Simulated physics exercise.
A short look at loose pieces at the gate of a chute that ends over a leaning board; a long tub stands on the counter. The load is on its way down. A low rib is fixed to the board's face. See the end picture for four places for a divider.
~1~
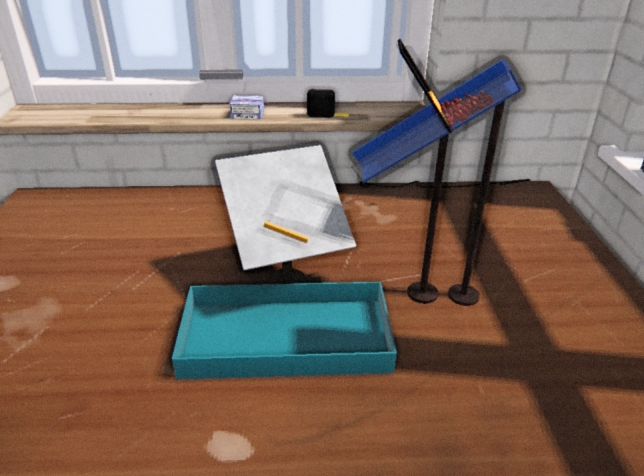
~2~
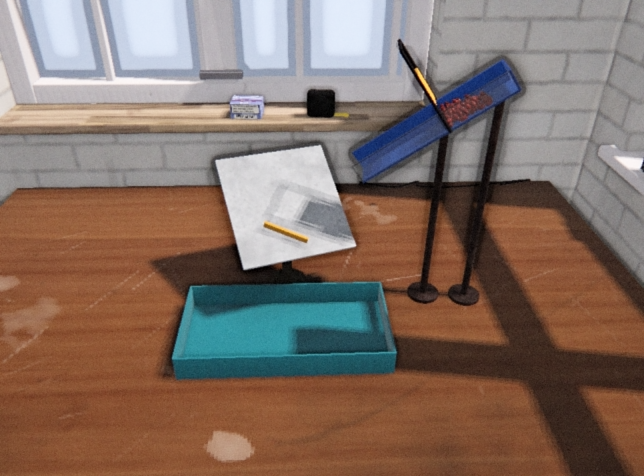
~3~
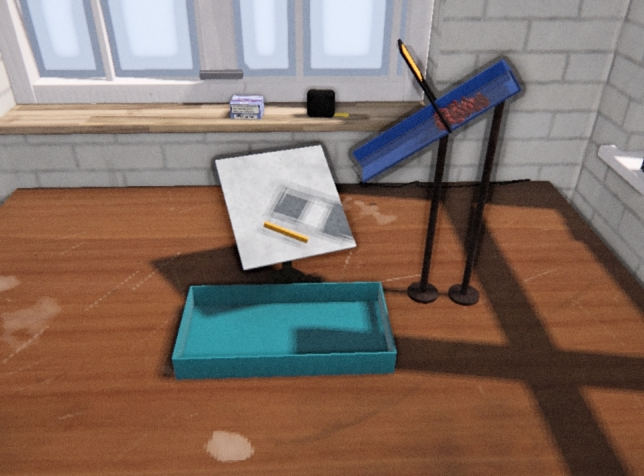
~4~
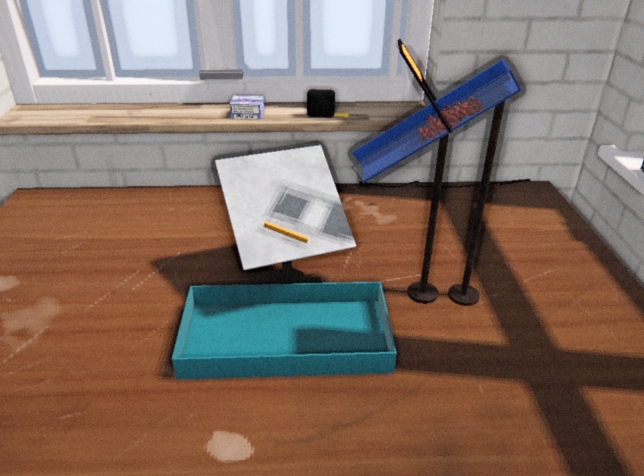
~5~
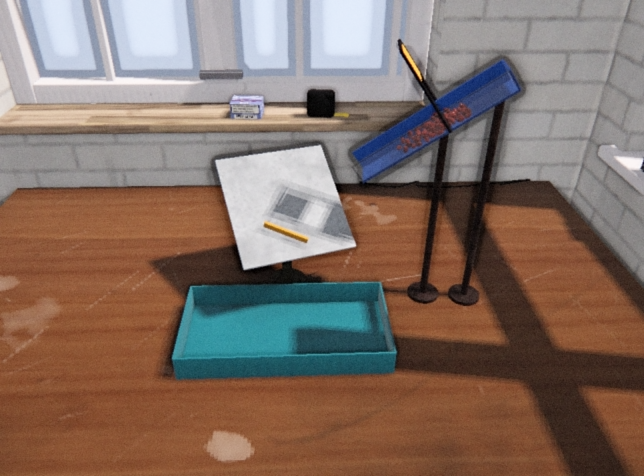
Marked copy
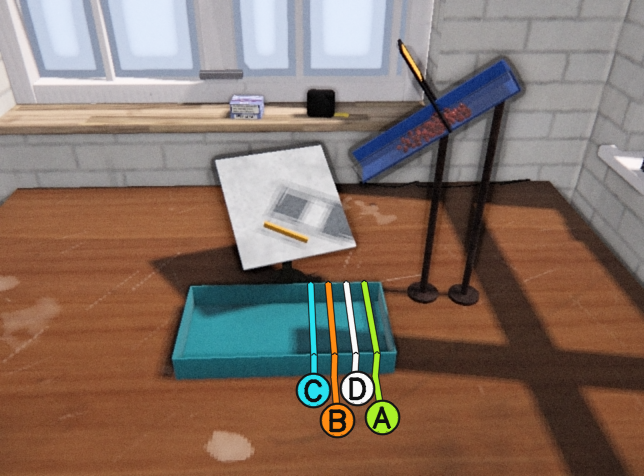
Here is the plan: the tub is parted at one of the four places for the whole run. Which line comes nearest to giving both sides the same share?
Choose B.
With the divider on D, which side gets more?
Left.
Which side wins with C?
The right side.
On the marked copy, line A crosses the front rim at (376, 353); line B crosses the front rim at (334, 354); line C crosses the front rim at (313, 355); line D crosses the front rim at (355, 354).
For line A, of what is caught, all but a few on the left of the divider, only a few on the right.
For line B, of what is caught, close to a third on the left of the divider, close to two thirds on the right.
For line C, of what is caught, a small share on the left of the divider, all but a few on the right.
For line D, of what is caught, the bulk on the left of the divider, a small share on the right.
